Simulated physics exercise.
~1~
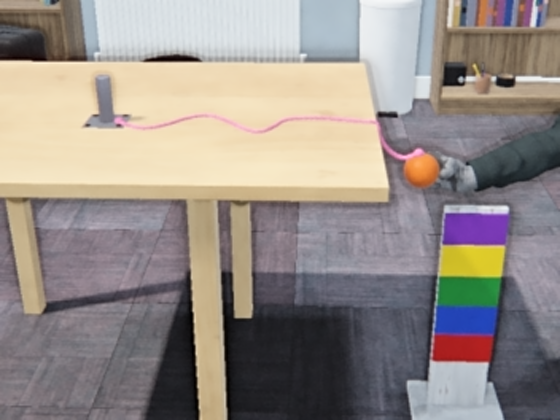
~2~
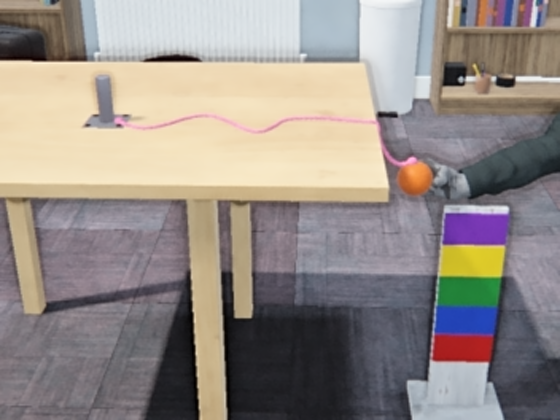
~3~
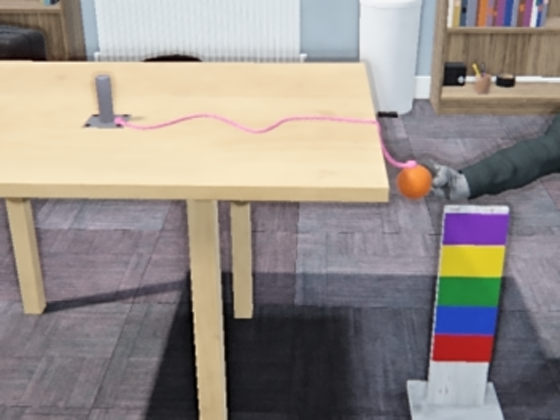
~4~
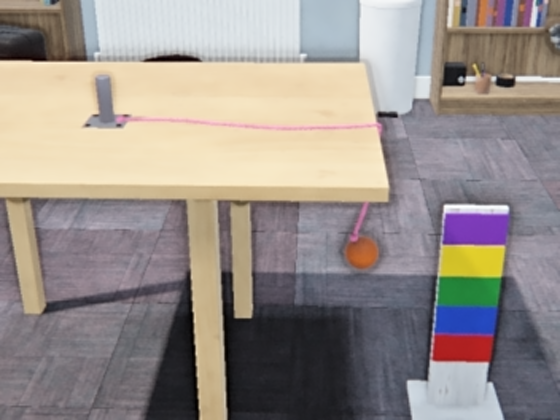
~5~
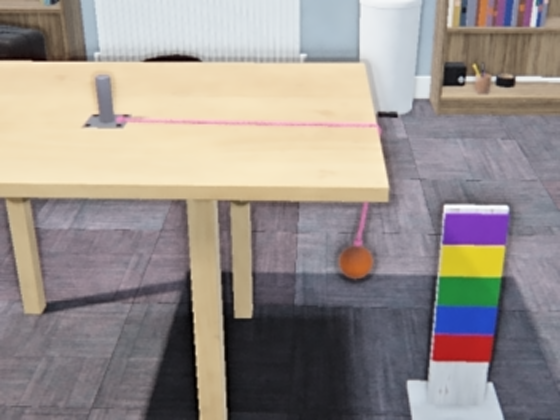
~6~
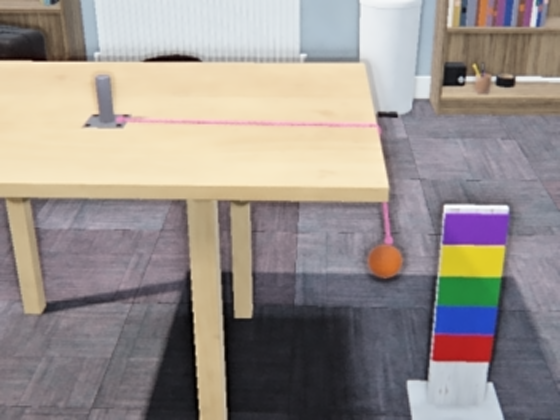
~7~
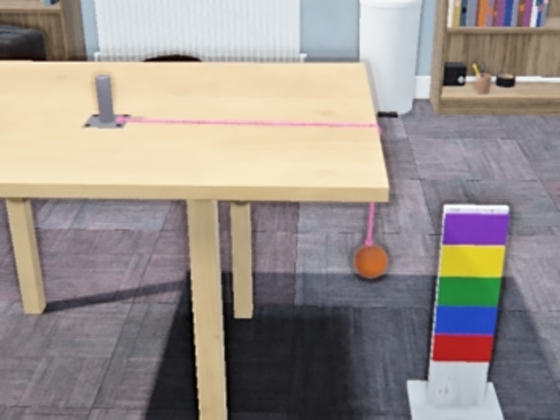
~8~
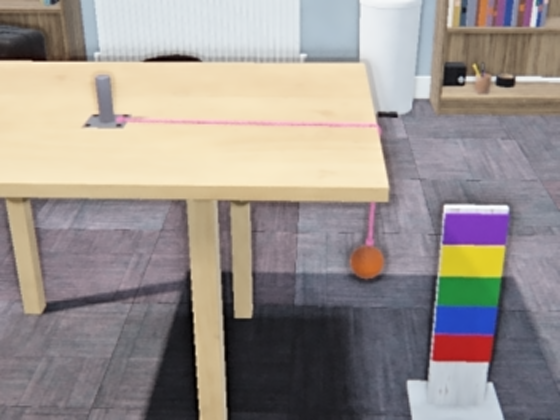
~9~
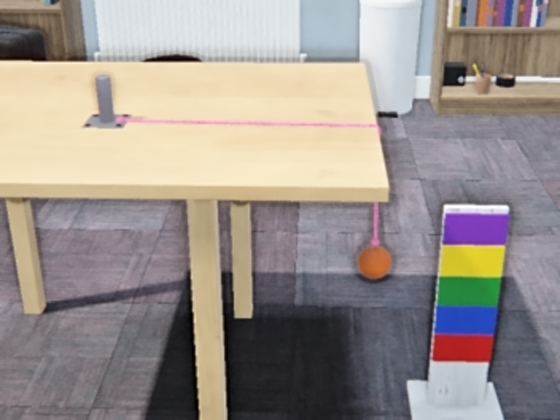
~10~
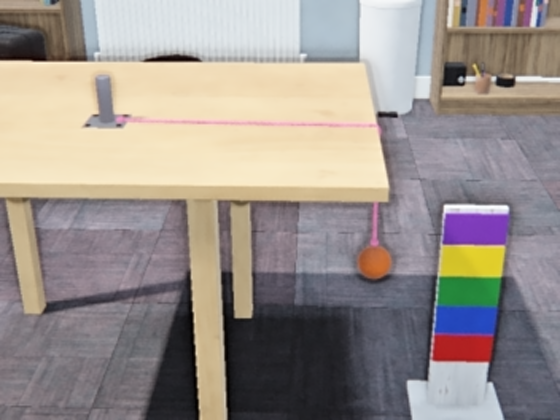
Orange ball on a pink cord dropping from a gloved hand, swinging below the table edge and hanging level with the yellow band.
